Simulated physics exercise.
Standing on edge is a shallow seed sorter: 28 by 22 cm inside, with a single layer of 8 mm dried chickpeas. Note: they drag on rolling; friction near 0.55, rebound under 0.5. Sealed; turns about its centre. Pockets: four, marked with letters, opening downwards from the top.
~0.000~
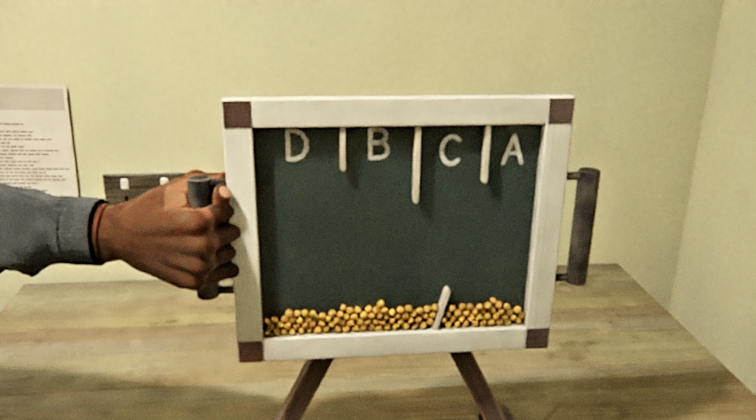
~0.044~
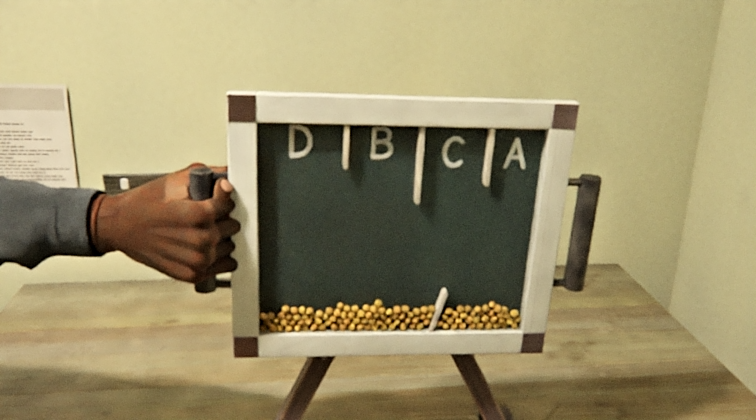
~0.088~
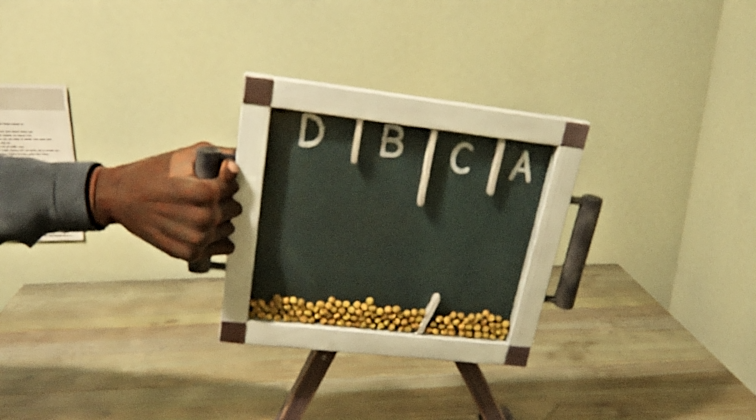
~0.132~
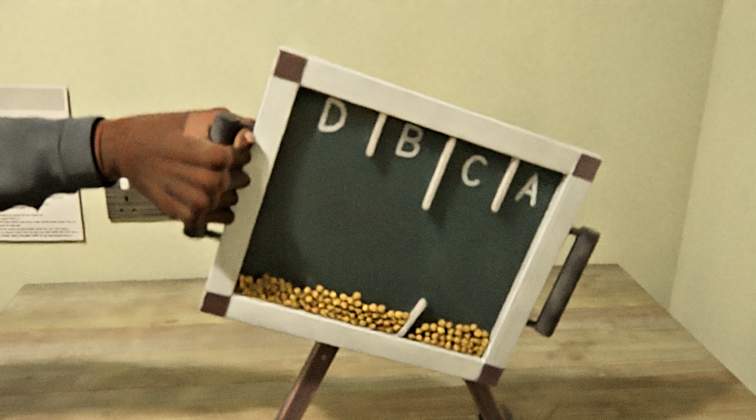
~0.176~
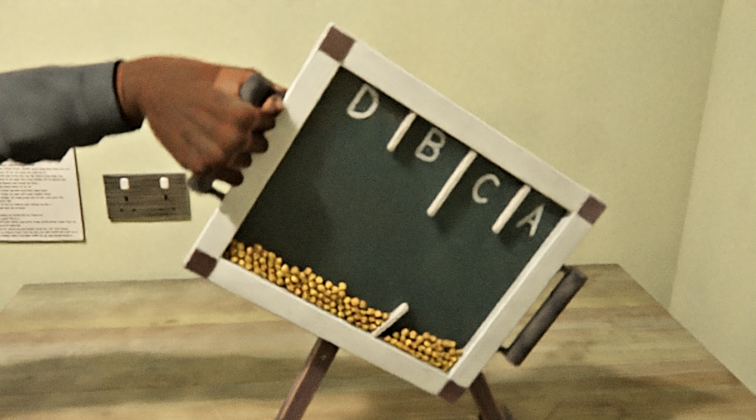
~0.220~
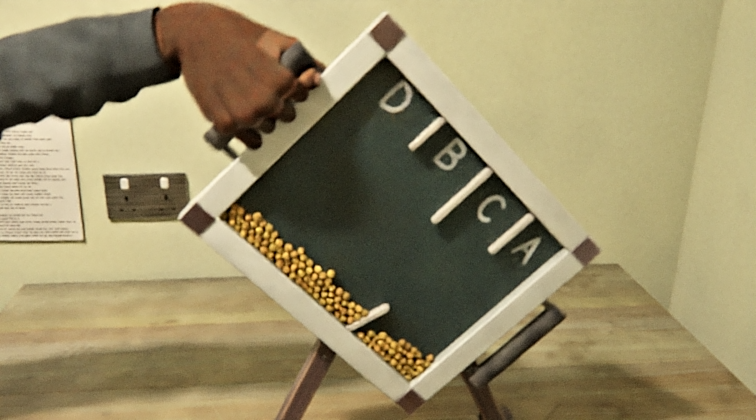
A hand gripping the left handle turned a white-framed board clockwise, slowly at first, until it was steeply slanted, while the dried chickpeas inside stayed heaped along its bottom edge, on both sides of a short wall.
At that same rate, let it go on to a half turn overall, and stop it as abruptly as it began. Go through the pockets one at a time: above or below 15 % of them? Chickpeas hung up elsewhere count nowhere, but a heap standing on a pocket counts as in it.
Pocket A above, pocket B above, pocket C above, pocket D below.
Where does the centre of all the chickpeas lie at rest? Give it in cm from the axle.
Roughly 5 cm to the left of the axle and 9 cm under it.
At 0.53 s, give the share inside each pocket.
Pocket A: 0; pocket B: 0; pocket C: 5; pocket D: 0.
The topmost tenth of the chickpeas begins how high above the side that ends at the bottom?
It comes to around 4 cm.
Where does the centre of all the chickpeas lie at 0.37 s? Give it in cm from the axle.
Offset from axle: Approx. 9 cm left, 1 cm below.
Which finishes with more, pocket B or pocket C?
More ends up in pocket C than in the other one.
After 0.37 s it has turned 92°, the chickpeas' middle is 9 cm left of and 1 cm below the axle; inside pockets, nothing yet.
After 0.53 s it has turned 141°, the chickpeas' middle is 6 cm left of and 1 cm below the axle; inside pockets, C 5 %.
After 0.73 s it has turned 180°, the chickpeas' middle is 5 cm left of and 8 cm below the axle; inside pockets, A 20 %, B 20 %, C 40 %.
At rest by 1.3 s, A 30 %, B 25 %, C 45 %, D 5 %.
